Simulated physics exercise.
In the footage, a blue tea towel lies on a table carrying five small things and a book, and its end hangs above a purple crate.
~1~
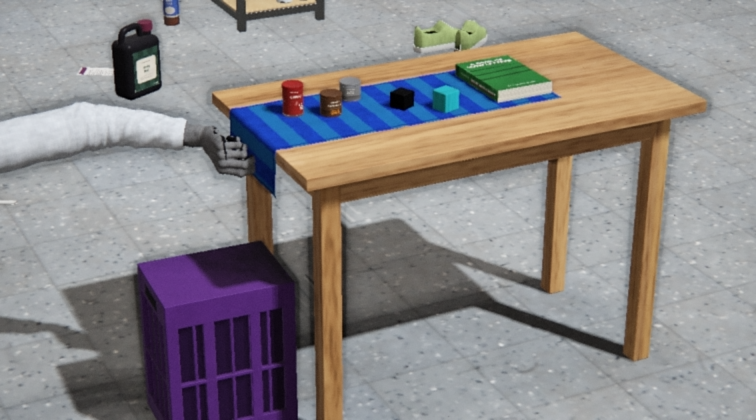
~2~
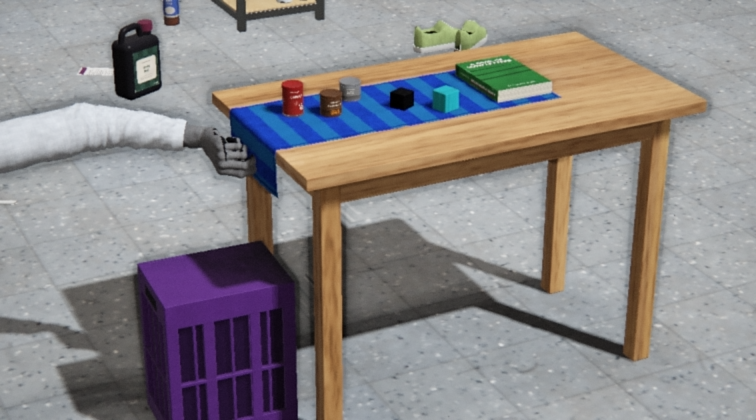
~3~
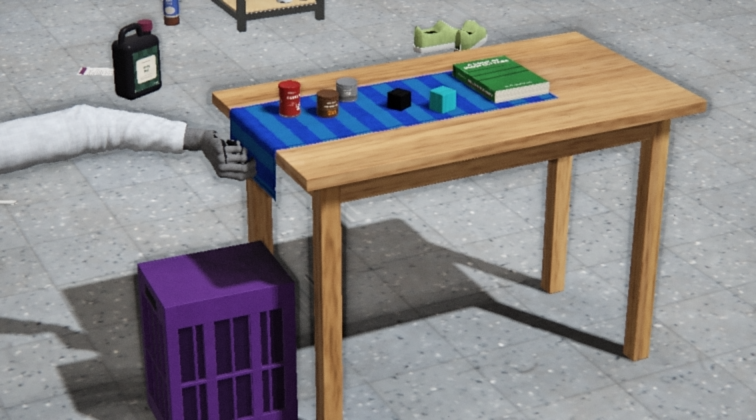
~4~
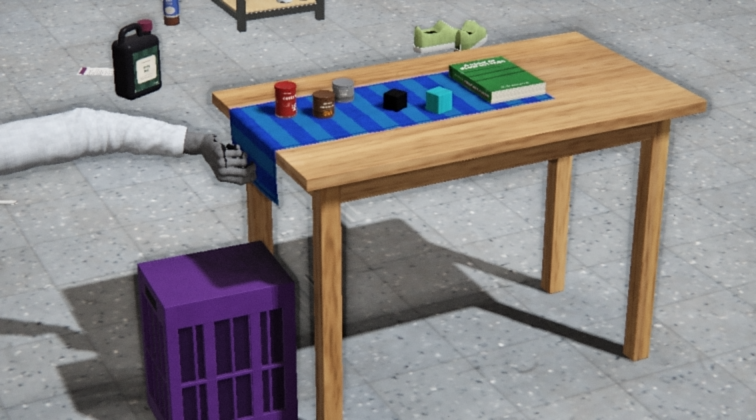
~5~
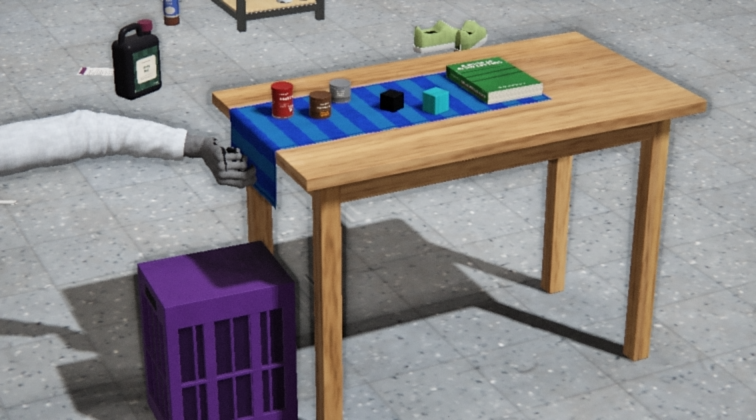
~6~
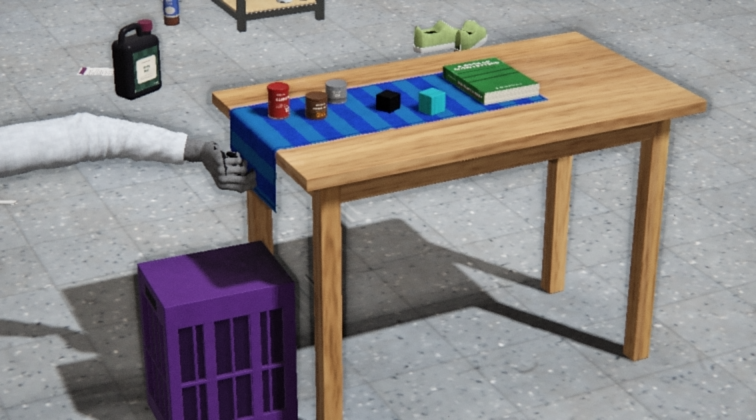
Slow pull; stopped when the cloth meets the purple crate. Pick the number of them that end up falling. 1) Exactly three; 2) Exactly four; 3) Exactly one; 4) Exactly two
Exactly two.
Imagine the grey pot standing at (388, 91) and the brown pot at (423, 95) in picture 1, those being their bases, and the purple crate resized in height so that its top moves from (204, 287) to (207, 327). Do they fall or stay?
Observed: Grey pot remains seated; brown pot remains seated.
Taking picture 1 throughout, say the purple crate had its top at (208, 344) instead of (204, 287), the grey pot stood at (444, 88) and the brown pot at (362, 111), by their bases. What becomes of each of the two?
Outcome for the grey pot: It stays. Outcome for the brown pot: It is lost.
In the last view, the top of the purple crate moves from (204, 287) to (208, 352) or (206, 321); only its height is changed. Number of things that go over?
Then 4, then 3.
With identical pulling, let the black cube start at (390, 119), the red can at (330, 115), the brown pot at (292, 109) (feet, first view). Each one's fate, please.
The black cube ends up still aboard, the red can ends up knocked off, the brown pot ends up knocked off.
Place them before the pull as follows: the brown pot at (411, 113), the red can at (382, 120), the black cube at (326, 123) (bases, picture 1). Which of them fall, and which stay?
Briefly: Brown pot stays; red can stays; black cube drops.
Soon after, hem near (254, 213); all still up.
Then, hem near (254, 242); red can gone.
At rest, hem on the crate; red can and brown pot gone. Over the edge go two.
